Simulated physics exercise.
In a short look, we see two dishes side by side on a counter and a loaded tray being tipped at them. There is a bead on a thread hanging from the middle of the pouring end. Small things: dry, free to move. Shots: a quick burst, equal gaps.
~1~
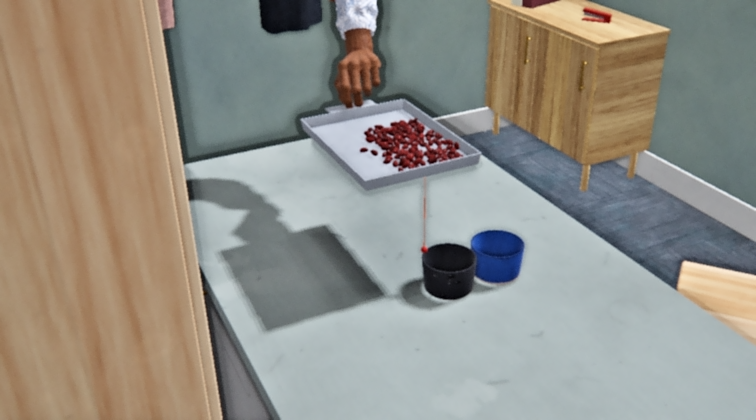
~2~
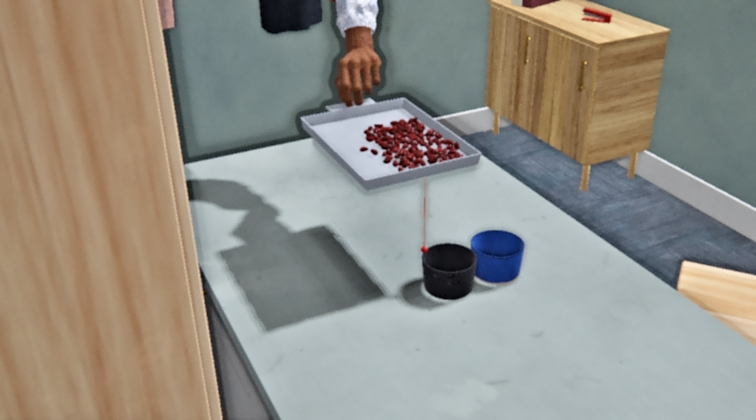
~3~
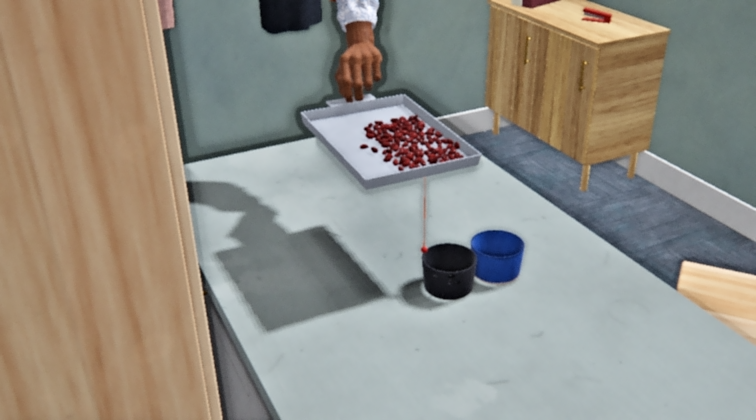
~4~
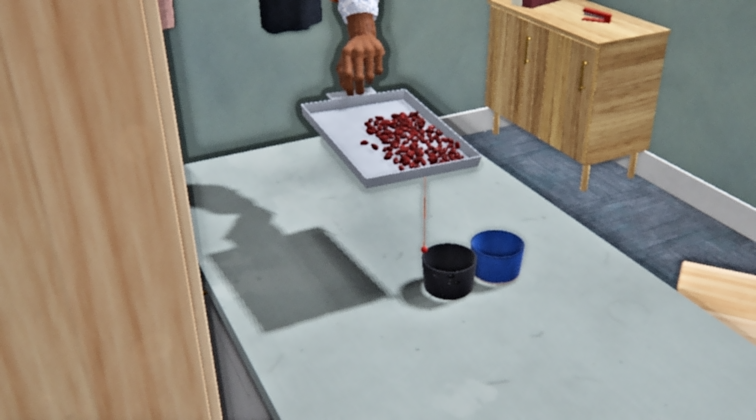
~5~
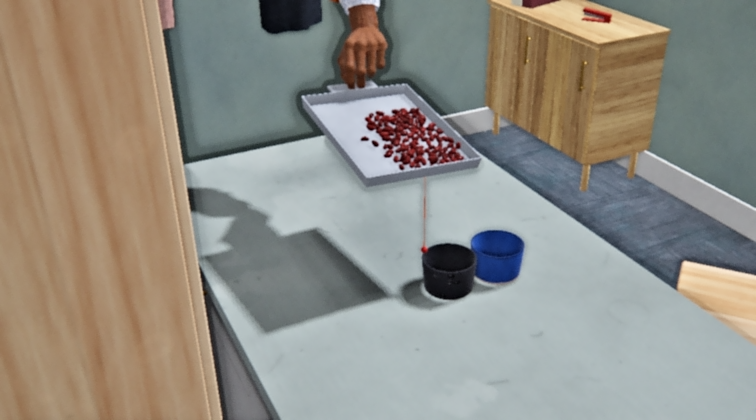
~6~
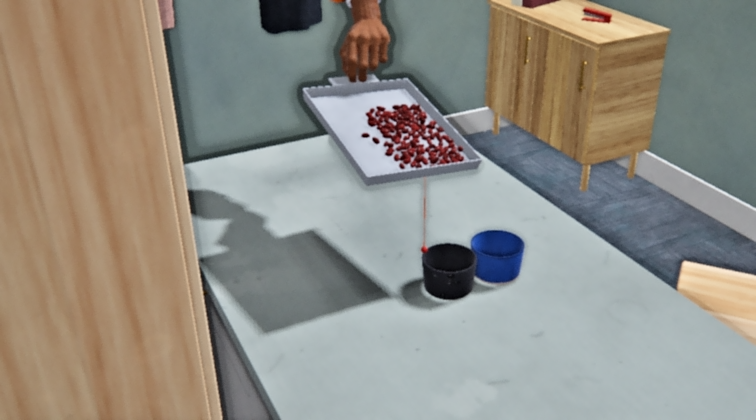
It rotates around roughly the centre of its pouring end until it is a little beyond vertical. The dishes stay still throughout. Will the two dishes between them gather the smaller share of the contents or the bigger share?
Between them the dishes gather the bigger share.
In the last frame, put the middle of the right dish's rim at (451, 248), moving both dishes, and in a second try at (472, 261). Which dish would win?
Place 1: The one on the right side; place 2: The one on the right side.
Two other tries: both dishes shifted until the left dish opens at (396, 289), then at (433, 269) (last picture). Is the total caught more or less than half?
The first try: The smaller part. The second: Most of it.
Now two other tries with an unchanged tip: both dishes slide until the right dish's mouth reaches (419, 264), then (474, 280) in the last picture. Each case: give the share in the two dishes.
It comes to roughly 0 per cent in one try and roughly 10 per cent in the next.
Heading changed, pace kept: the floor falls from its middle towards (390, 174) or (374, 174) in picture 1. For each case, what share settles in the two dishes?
0 % and 0 %.
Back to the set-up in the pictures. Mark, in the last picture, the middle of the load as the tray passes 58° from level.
The middle of the pieces sits at roughly (440, 131).
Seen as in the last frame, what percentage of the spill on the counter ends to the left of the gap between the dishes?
Around 20 %.
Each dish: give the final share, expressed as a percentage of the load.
Left dish: 40 per cent; right dish: 30 per cent.
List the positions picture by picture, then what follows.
The first frame shows corners of the pouring end at (366, 179) and (479, 153), level; middle of the load at (415, 145), kidney beans; left dish at (463, 283); right dish at (512, 268); bead on its thread at (424, 250).
The second frame shows corners of the pouring end at (366, 179) and (479, 153), level; middle of the load at (415, 145).
The third frame shows corners of the pouring end at (367, 178) and (479, 154), tipped barely, lowest at the right corner; middle of the load at (415, 143).
The fourth frame shows corners of the pouring end at (367, 177) and (479, 155), tipped a little, lowest at the right corner; middle of the load at (416, 141).
The fifth frame shows corners of the pouring end at (368, 176) and (480, 157), tipped a little, lowest at the right corner; middle of the load at (416, 139).
The sixth frame shows corners of the pouring end at (369, 175) and (480, 158), tipped a little, lowest at the right corner; middle of the load at (417, 137); left dish at (463, 283); right dish at (512, 268).
Soon, tray tipped steeply; all on the tray.
A while on, tray tipped right over; about a third on the tray; a small part in the left dish; a small part in the right dish; a small part outside both; about a third in the air.
Towards the end, tray tipped past a quarter turn; about a third in the left dish; about a quarter in the right dish; about a third outside both.
Finally, tray tipped past a quarter turn; about a third in the left dish; about a quarter in the right dish; about a third outside both.
